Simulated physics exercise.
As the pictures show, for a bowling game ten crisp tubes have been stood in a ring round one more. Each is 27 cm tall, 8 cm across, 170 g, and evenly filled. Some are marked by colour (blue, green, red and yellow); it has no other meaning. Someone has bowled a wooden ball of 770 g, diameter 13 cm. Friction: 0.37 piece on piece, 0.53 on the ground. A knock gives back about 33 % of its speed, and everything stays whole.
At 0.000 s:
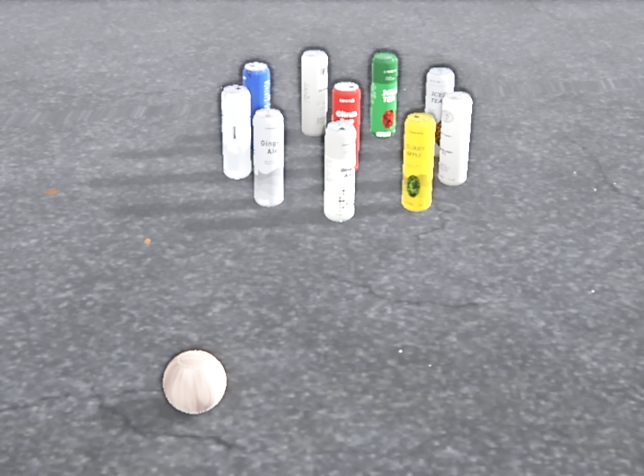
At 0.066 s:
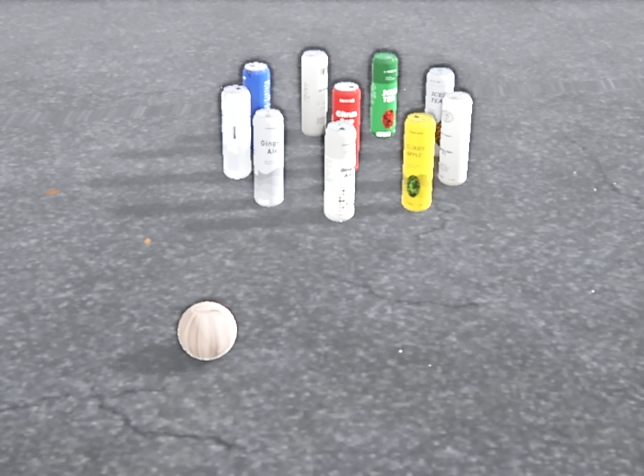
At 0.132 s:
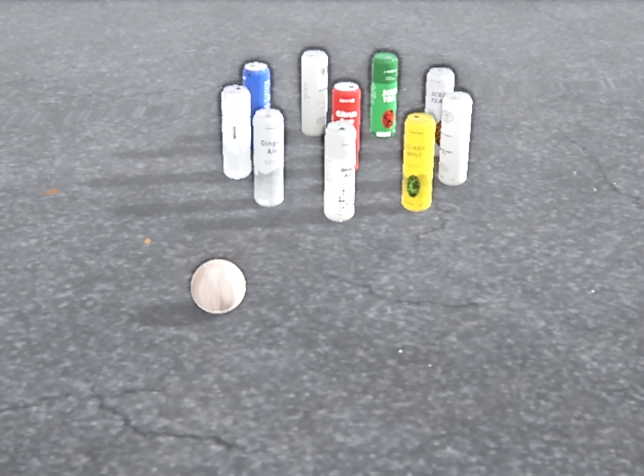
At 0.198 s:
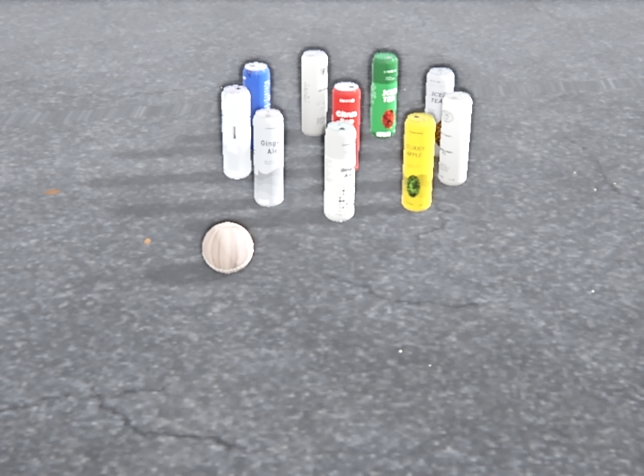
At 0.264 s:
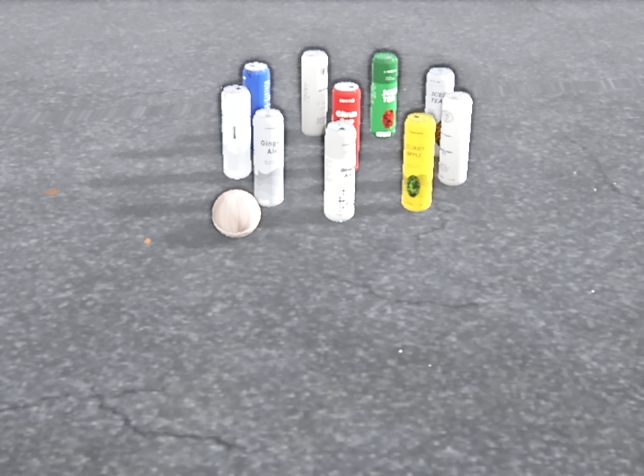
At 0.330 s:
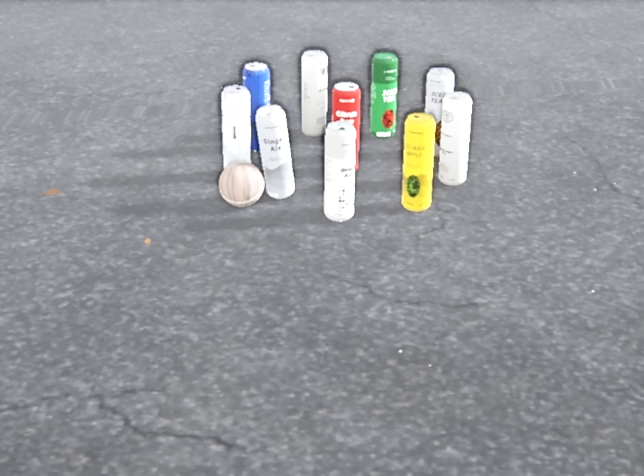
On grey, cracked asphalt seen from slightly above, a group of upright tubes stands toward the back in daylight. Most are white, with a blue one at the left, a red one in the middle, a green one behind and a yellow one at the right. A pale wooden ball rolls away from the lower left, drifting slightly right, and meets the front left tubes, one leaning slightly, while the camera stays still.
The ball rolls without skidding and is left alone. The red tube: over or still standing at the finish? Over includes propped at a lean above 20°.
The red tube goes over.
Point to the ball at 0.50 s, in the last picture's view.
At about (243, 136).
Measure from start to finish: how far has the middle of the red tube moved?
Some 25 cm.
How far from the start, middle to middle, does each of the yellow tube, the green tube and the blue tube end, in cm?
Yellow 0, green 0, blue 30.
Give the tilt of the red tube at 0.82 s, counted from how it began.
Roughly 80°.
Around 0.50 s, ball still moving; 2 of the 10 tubes over; red tube displaced 7 cm; blue tube tipped 9°.
Around 0.82 s, ball still moving; 4 of the 10 tubes over; red tube lying flat; blue tube lying flat.
Finally (1.5 s), ball rolling away; 5 of the 10 tubes over; red tube lying flat; blue tube lying flat; green tube unmoved. Seen by the last camera, middles, red tube near (392, 135), blue tube near (289, 106).
